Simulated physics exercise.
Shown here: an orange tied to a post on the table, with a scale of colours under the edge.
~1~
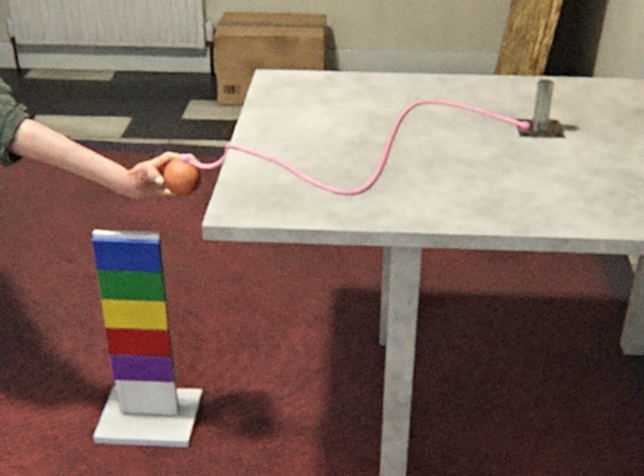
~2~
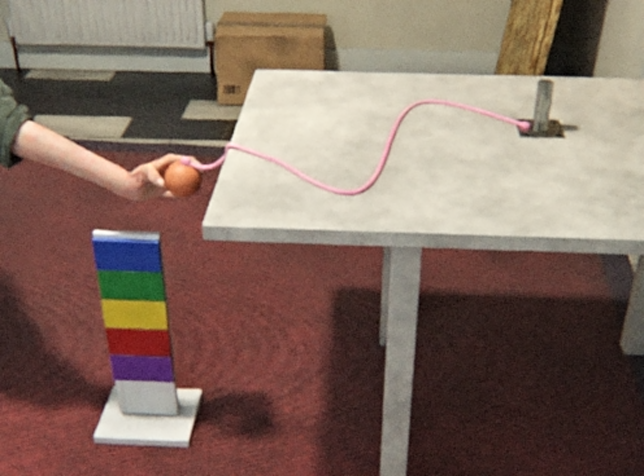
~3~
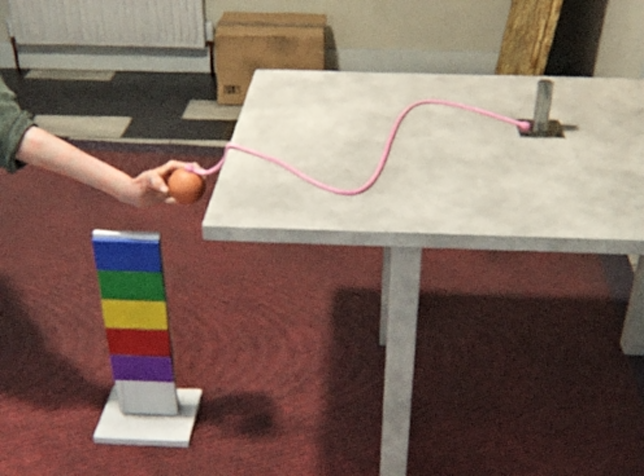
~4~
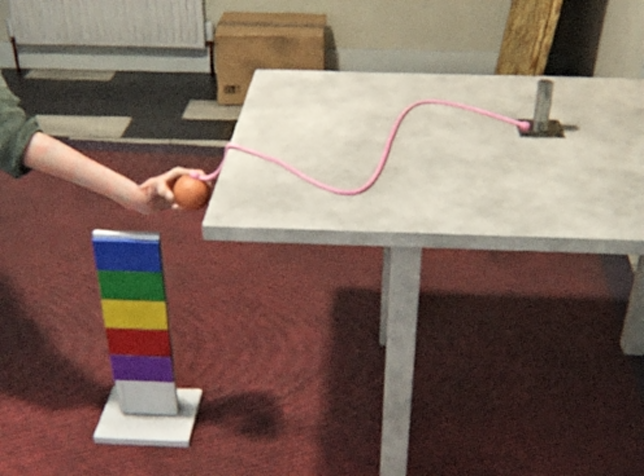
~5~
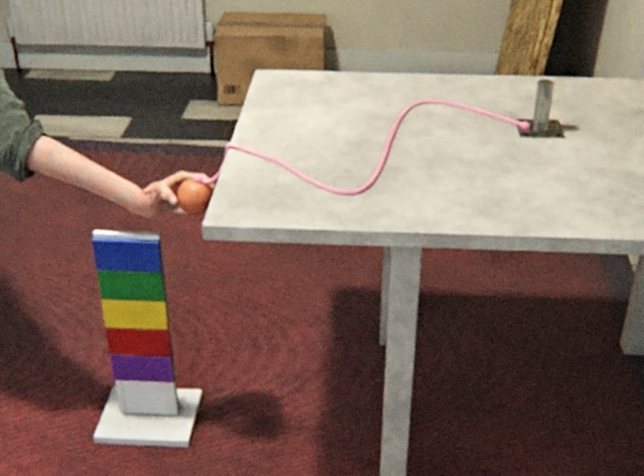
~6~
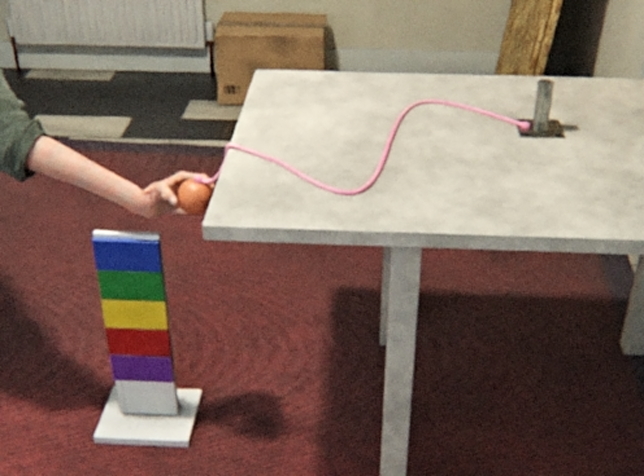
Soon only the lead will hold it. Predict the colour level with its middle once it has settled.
I would say purple.
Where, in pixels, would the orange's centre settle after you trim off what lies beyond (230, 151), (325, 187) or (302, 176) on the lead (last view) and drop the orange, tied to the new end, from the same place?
First try near (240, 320), second near (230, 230), third near (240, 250).
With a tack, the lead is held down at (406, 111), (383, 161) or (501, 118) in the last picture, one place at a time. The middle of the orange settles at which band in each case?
Result per try, in sequence: Red / green / purple.
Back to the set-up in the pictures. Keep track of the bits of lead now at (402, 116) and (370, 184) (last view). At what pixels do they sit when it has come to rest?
(361, 129), then (234, 159).
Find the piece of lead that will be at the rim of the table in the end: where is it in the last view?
That point sits at about (378, 172).
Soon after, orange near (258, 352); level with purple.
After that, orange near (238, 355); level with purple.
In the end, orange near (253, 355); level with purple. Its middle rests at the purple band.
